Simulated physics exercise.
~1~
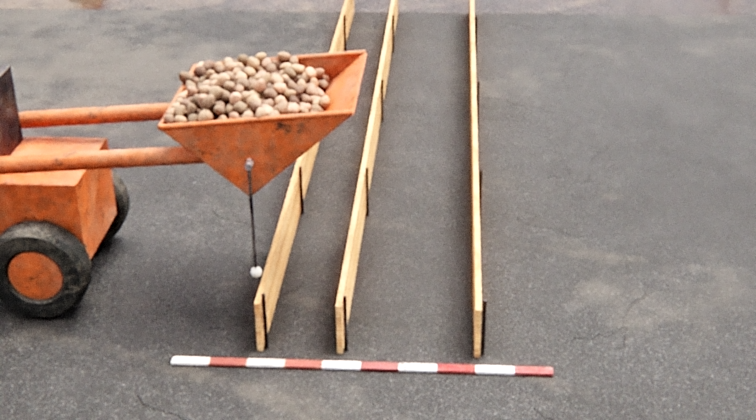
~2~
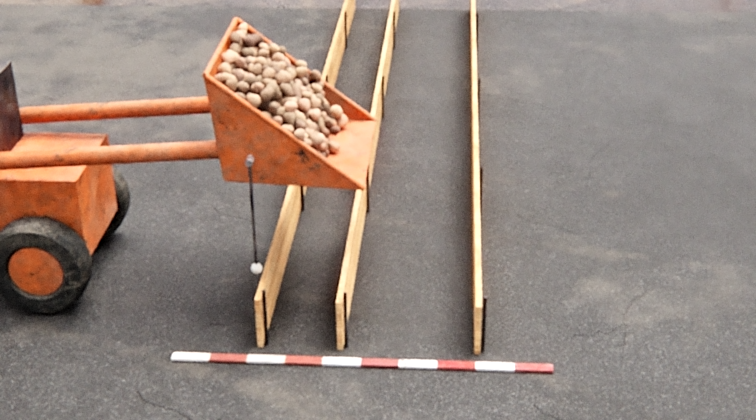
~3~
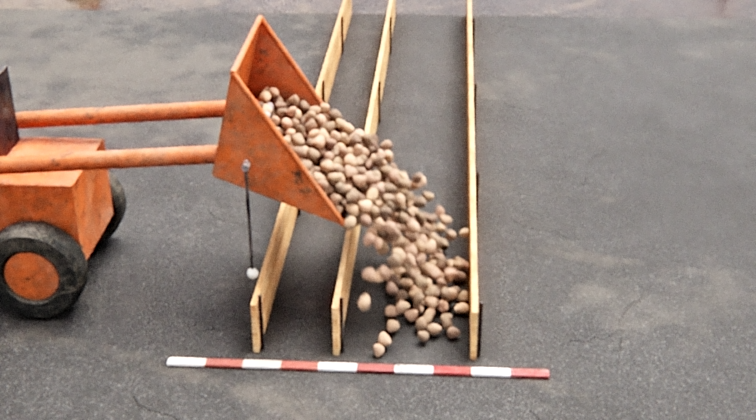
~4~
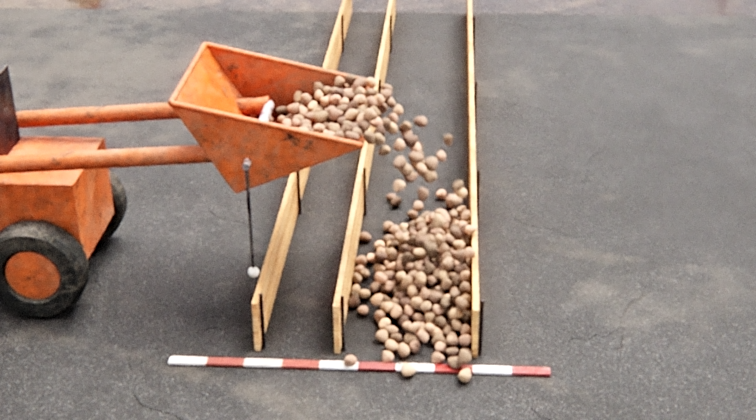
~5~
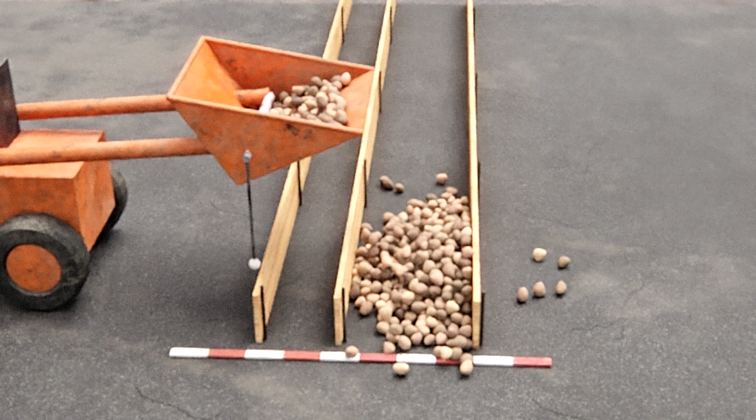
The clip opens with an orange loader at the left holding a bucket heaped with smooth, rounded stones above long wooden planks standing on dark pavement, a red and white striped bar lying in front. The bucket tips forward to the right, and the stones shift toward its lower lip. As it tilts further, they pour out past the middle plank into the far bay. The bucket then swings back while more stones fall onto the growing pile. Finally, some stones remain in the bucket, most lie in the far bay, and a few rest beyond the last plank.
